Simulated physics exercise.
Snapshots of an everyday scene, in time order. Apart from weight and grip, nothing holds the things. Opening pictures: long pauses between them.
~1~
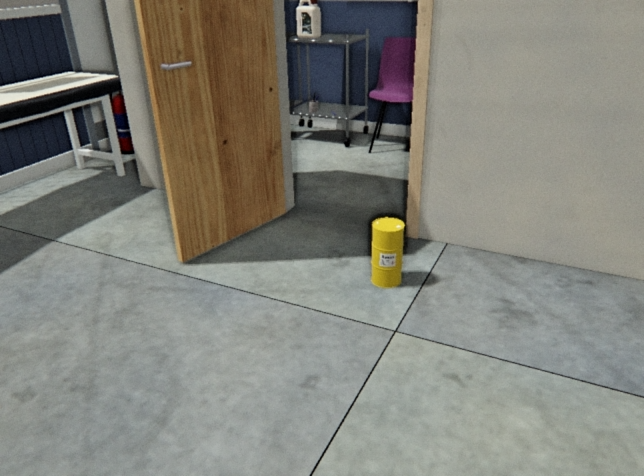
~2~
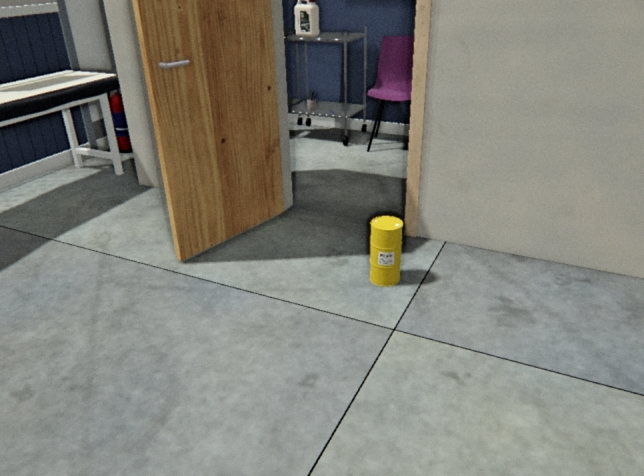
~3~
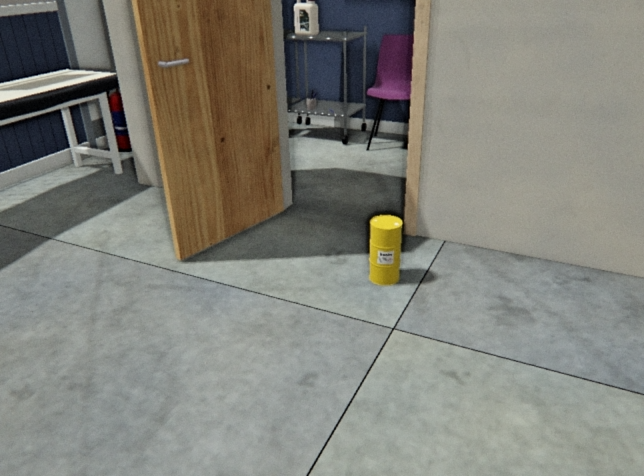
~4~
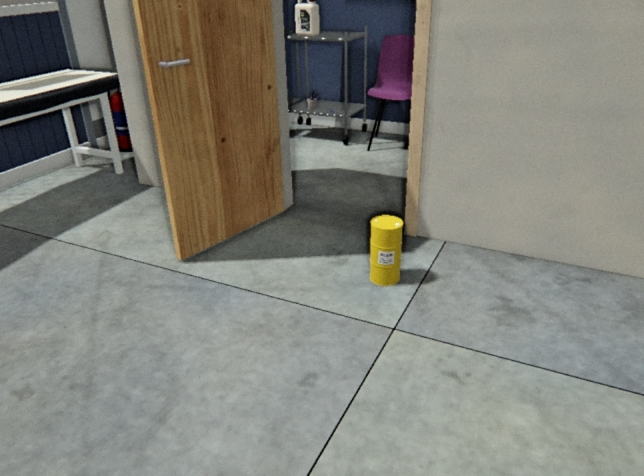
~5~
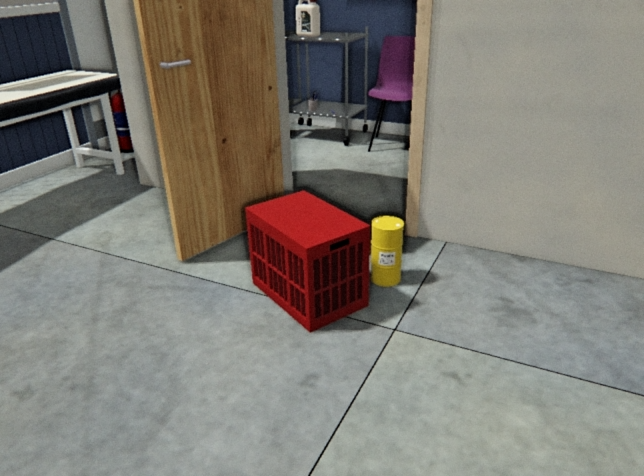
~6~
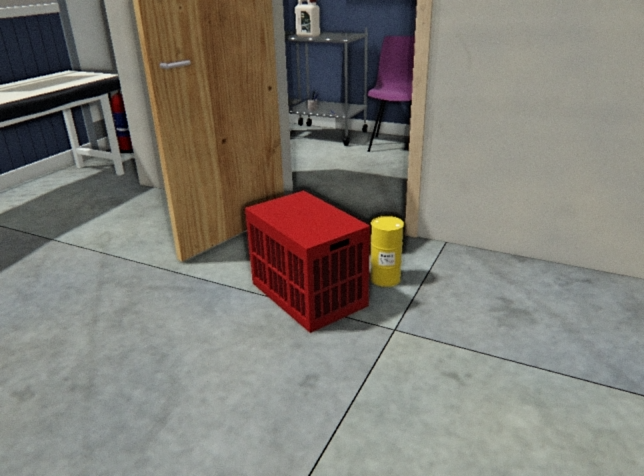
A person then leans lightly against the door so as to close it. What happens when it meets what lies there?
It gets stuck.
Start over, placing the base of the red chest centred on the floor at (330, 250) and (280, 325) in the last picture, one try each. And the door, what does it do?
Well, on try one it is halted early, and on try two it completes its arc.
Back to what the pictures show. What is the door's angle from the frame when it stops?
It comes to about 70°.
Then, 0.60 s on from there, open by 89°.
Then, 0.90 s on from there, open by 74°.
In the end, open by 68°; both unmoved. At the end, from the last picture's camera, red chest near (309, 258).
